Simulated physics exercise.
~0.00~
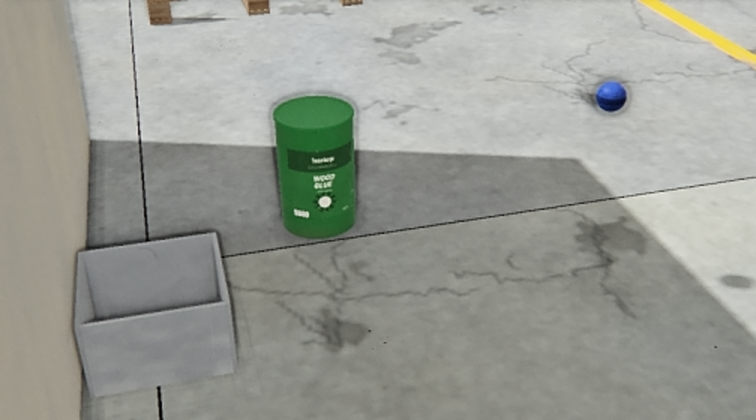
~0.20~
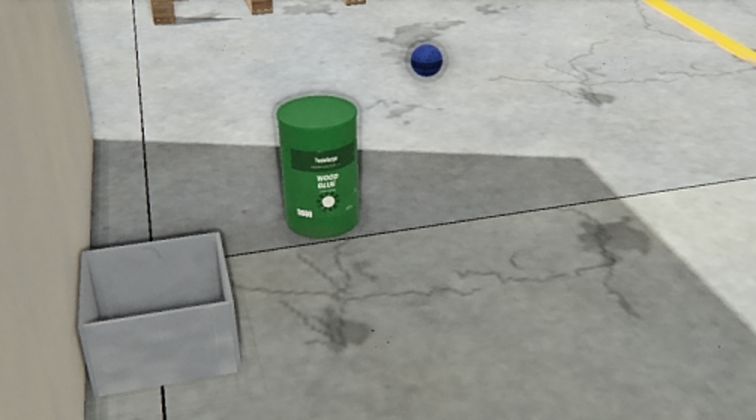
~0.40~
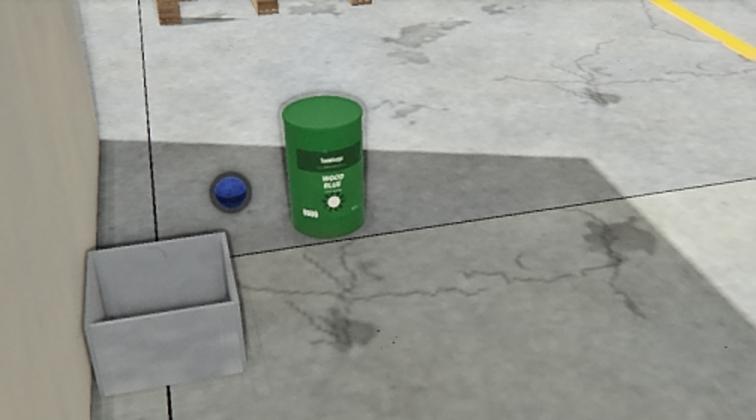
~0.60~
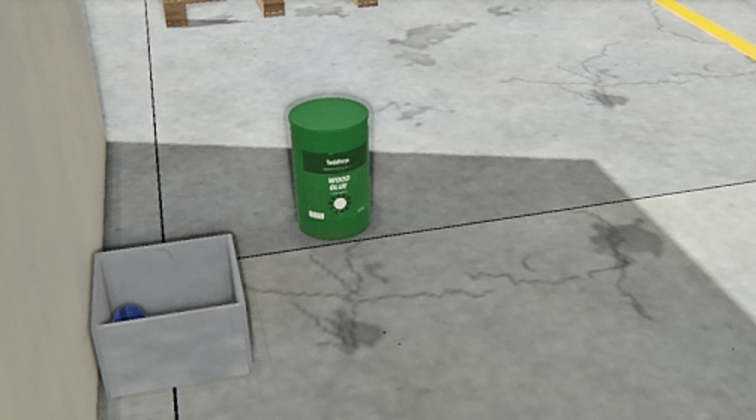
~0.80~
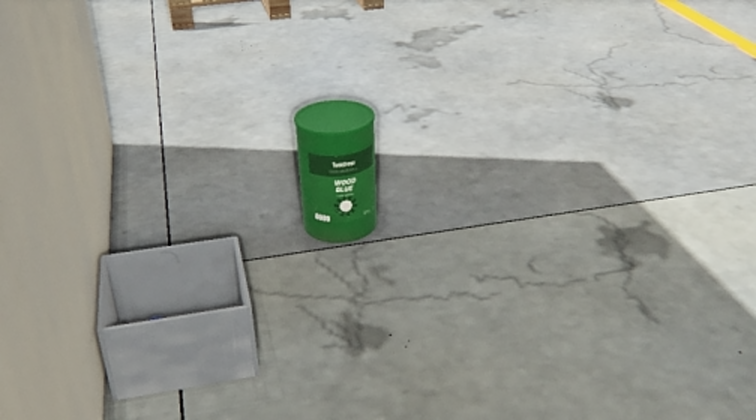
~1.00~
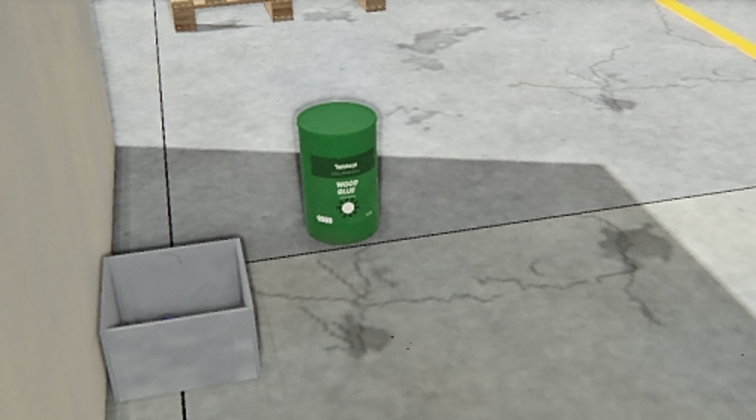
On a cracked concrete floor beside a wall, a blue ball flew leftward past a green barrel and dropped down into an open gray box, where it sank out of sight behind the front side while the barrel stayed standing in its place.
